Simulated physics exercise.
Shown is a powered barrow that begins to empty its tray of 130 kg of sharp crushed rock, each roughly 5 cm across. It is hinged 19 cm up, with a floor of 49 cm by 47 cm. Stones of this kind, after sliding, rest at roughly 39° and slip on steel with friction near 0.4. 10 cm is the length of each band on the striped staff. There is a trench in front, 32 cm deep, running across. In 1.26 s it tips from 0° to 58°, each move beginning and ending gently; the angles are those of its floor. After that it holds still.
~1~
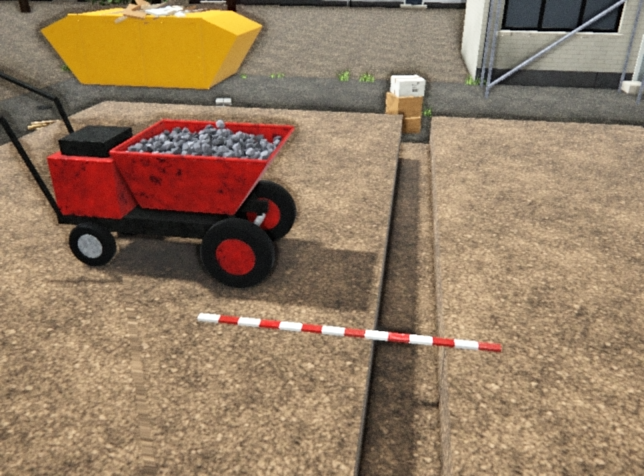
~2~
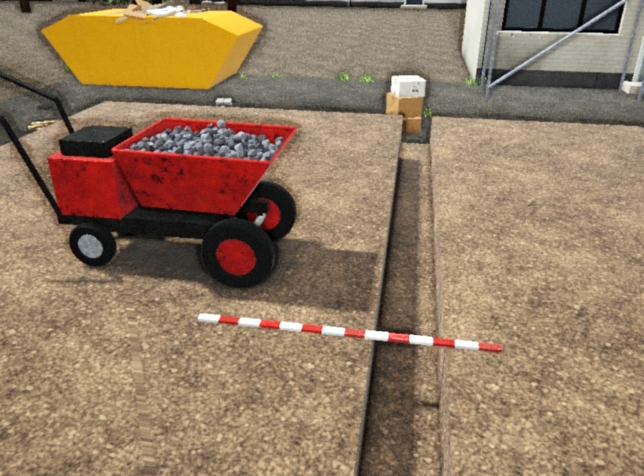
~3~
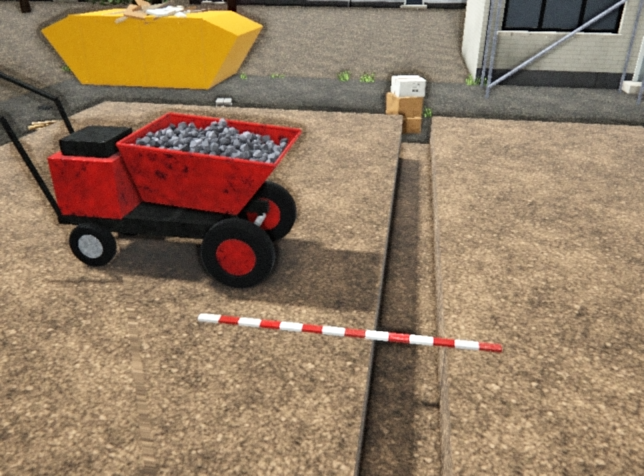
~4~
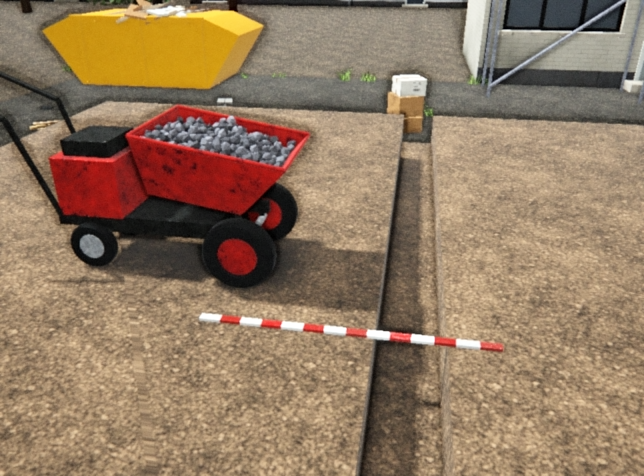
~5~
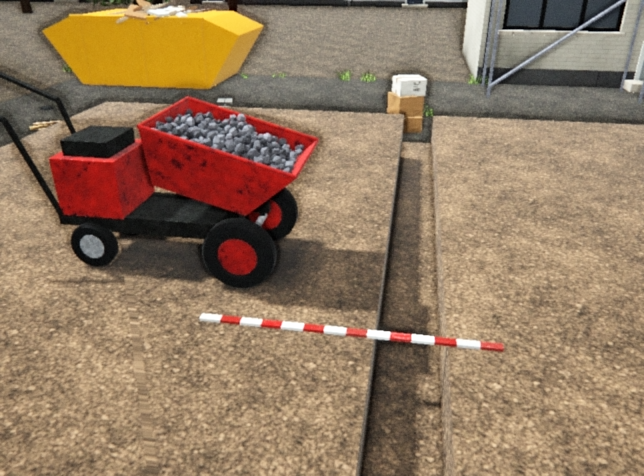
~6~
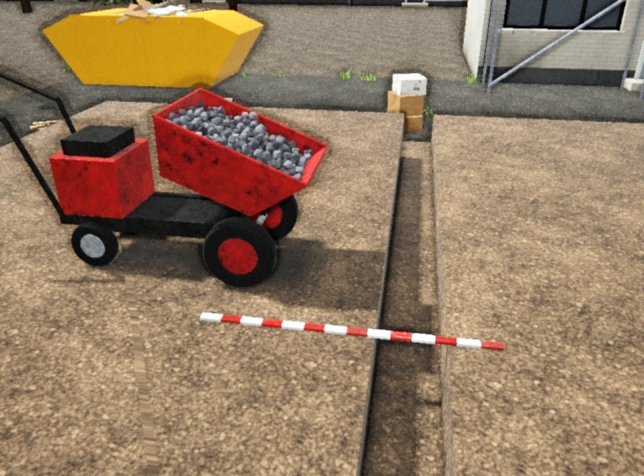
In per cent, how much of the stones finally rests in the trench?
Roughly 15 per cent of them.
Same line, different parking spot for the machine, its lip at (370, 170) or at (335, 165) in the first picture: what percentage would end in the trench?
5 % and 20 %.
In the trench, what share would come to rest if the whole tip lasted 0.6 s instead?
Expected share: Around 30%.
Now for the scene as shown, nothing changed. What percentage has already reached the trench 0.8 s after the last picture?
Some 0 per cent.
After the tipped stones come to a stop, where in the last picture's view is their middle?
About (394, 313).
Then, 0.4 s after the last picture the floor is at 49°, 100 % in the tray; the foremost stones are at (328, 201).
Then, 0.8 s after the last picture the floor is at 58°, 95 % in the tray, 4 % short of the trench, 1 % in the trench; the foremost stones are at (401, 318).
Then, 1.2 s after the last picture the floor is at 58°, 84 % in the tray, 9 % short of the trench, 7 % in the trench; the foremost stones are at (434, 316).
Then, 3.1 s after the last picture the floor is at 58°, 75 % in the tray, 10 % short of the trench, 15 % in the trench; the foremost stones are at (435, 321).
